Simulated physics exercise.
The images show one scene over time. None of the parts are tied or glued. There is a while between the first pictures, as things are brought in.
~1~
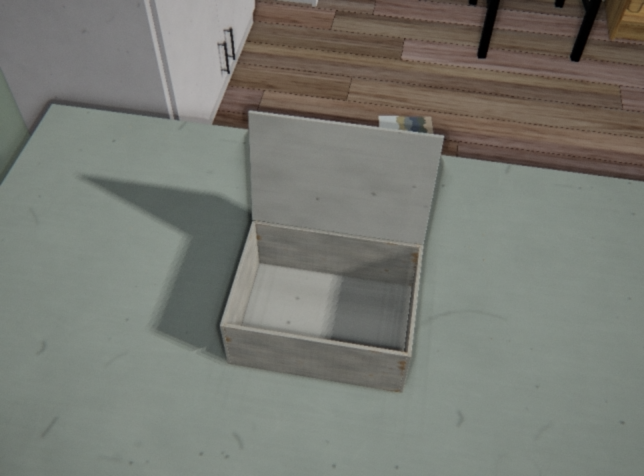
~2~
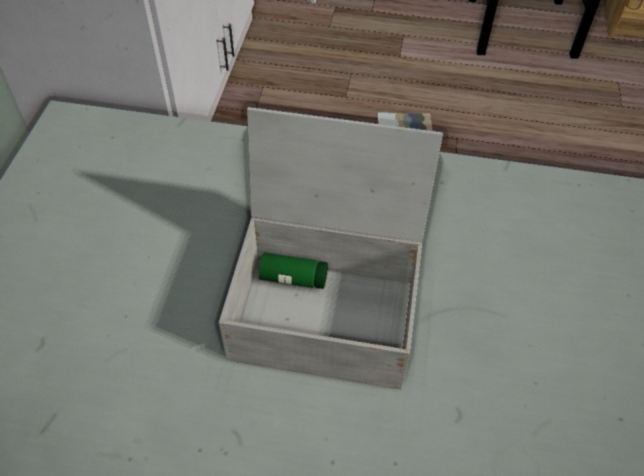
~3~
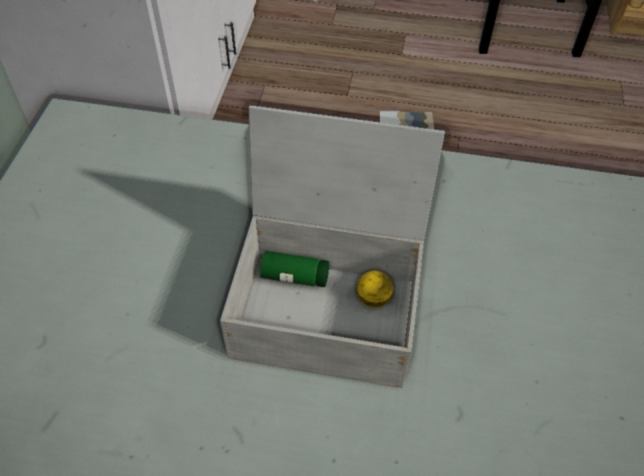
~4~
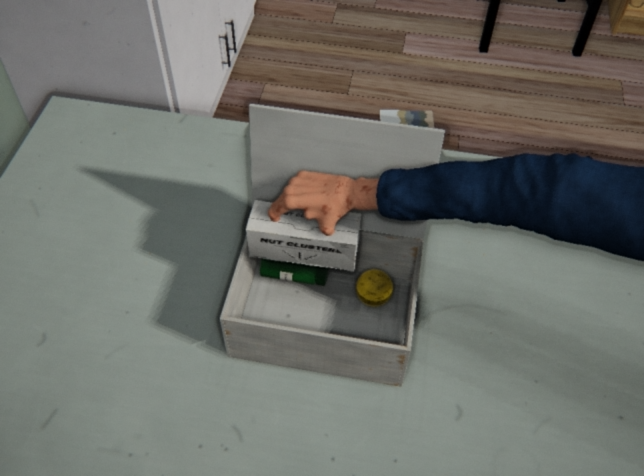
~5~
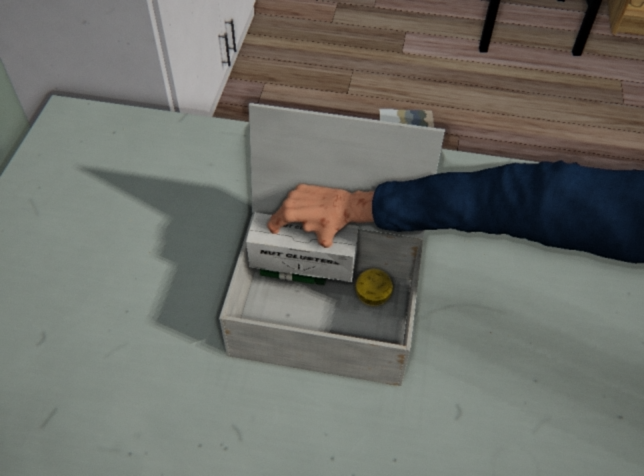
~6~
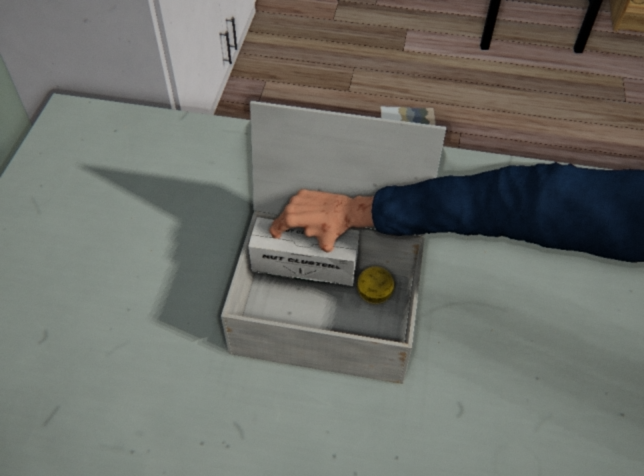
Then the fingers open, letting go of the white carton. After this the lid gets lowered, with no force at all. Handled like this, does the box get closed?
I expect the box to be lidded.
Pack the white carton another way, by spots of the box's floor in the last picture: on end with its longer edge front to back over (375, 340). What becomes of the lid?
Then it gets propped open.
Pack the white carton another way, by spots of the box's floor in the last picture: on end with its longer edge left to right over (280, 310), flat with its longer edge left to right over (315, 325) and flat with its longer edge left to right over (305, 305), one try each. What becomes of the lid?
Lid: First open, second closed, third closed.
Then, 1.20 s past the last view, lid starting down; white carton on its side near (301, 296).
Then, 1.90 s past the last view, lid 39° above the rim; white carton on its side near (301, 296).
Finally, lid shut; down or leaning hard in the box, white carton; the other 2 still in place. Final places as the last picture's camera would see them, white carton near (301, 296).
